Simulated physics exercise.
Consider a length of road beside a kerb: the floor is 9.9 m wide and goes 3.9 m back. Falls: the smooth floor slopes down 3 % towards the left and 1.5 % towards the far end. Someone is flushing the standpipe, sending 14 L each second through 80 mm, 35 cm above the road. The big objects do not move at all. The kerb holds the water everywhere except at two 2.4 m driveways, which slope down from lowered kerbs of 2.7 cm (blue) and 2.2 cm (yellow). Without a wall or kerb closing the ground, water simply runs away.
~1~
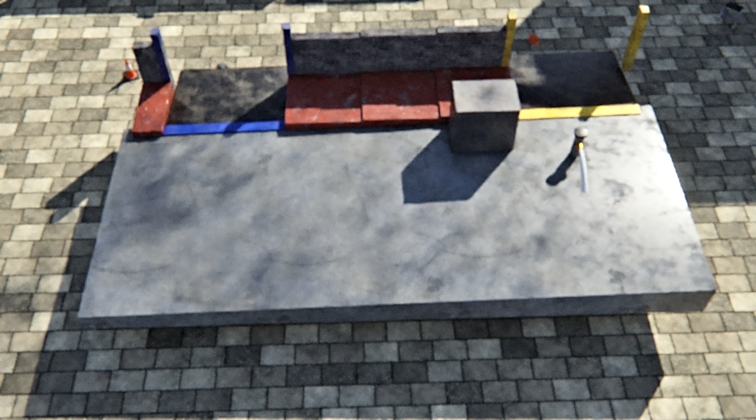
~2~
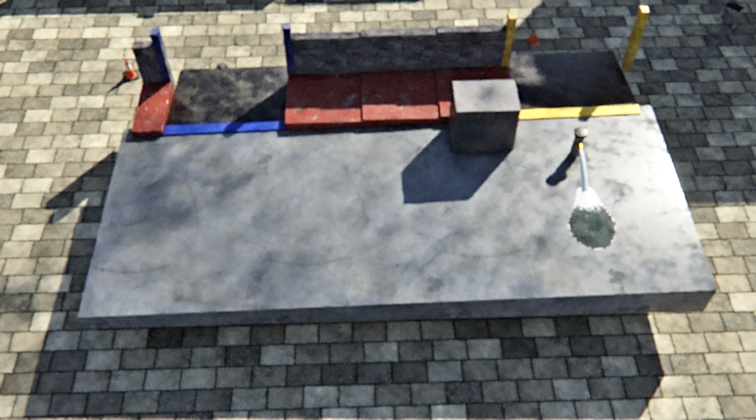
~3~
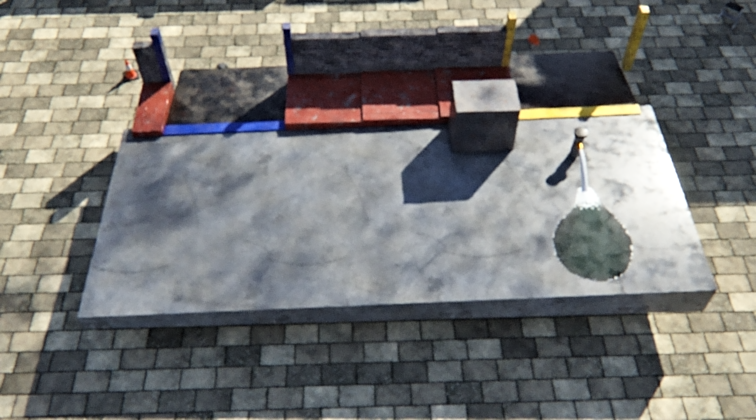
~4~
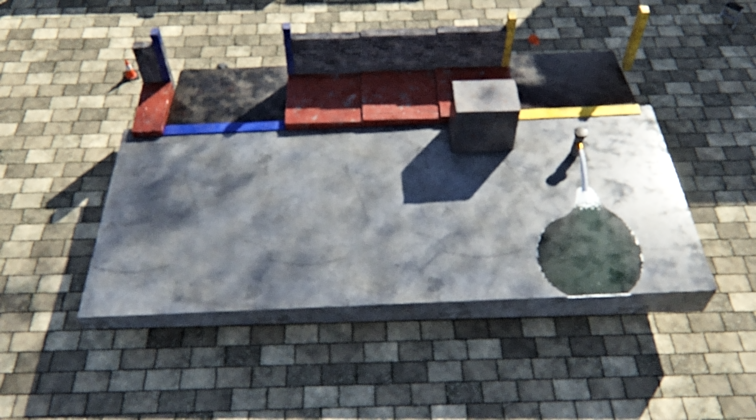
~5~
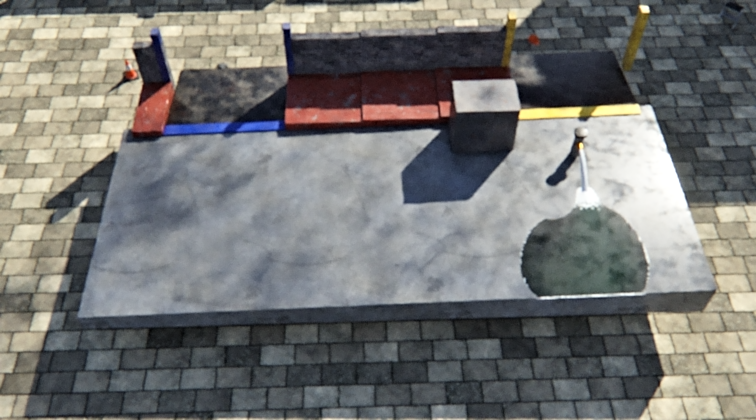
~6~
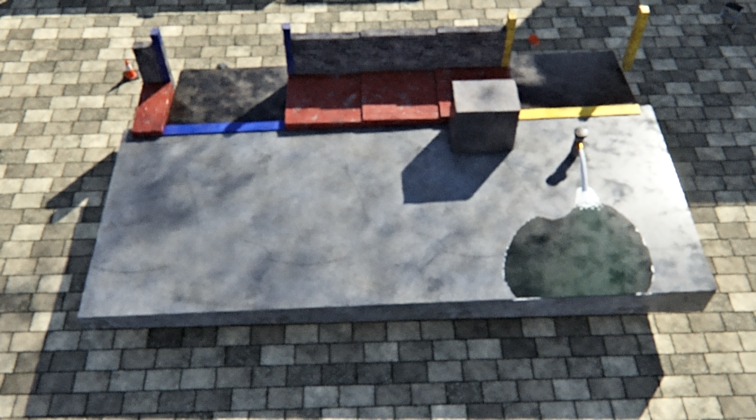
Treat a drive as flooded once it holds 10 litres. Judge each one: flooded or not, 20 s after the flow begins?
At the end, the blue drive will get less than the stated amount; the yellow drive will get less than the stated amount.
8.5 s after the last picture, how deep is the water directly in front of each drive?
In centimetres, blue: 0.0; yellow: 0.0.
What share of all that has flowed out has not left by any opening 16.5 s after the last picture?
Close to 34 percent.
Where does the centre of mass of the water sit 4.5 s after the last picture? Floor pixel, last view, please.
The water's centre sits about at (556, 246).
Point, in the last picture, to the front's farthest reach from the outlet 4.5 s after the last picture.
The farthest wet point sits close to (420, 254).
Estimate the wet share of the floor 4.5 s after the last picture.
Something like 10 percent is wet.
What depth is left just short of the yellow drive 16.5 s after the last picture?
About 0.0 centimetres.
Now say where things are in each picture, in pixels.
In the first picture, the jet has just started at (582, 158); the ground is still dry.
The second picture shows the jet leaves at (582, 158); the sheet reaches (593, 247), 2.1 m away, and wets 0.7 m2.
The third picture shows the jet leaves at (582, 158); the sheet reaches (593, 279), 2.7 m away, and wets 1.6 m2.
The fourth picture shows from the spout at (582, 158) the water has spread over 2.5 m2; its tip is at (571, 296), and it is 1.1 cm deep on average.
The fifth picture shows from the spout at (582, 158) the water has spread over 3.0 m2; its tip is at (542, 297), and it is 1.1 cm deep on average.
The sixth picture shows the jet leaves at (582, 158); the sheet reaches (520, 298), 3.4 m away, and wets 3.4 m2.
Then, 1.5 s after the last picture water covers 10 % of the floor and is deepest (4 cm) near (587, 198); blue drive not reached, yellow drive not reached.
Then, 4.5 s after the last picture water covers 10 % of the floor and is deepest (4 cm) near (587, 198); blue drive not reached, yellow drive not reached.
Then, 8.5 s after the last picture water covers 15 % of the floor and is deepest (4 cm) near (587, 198); blue drive not reached, yellow drive not reached.
Then, 12.5 s after the last picture water covers 15 % of the floor and is deepest (4 cm) near (587, 198); blue drive not reached, yellow drive not reached.
Then, 16.5 s after the last picture water covers 15 % of the floor and is deepest (4 cm) near (587, 198); blue drive not reached, yellow drive not reached.
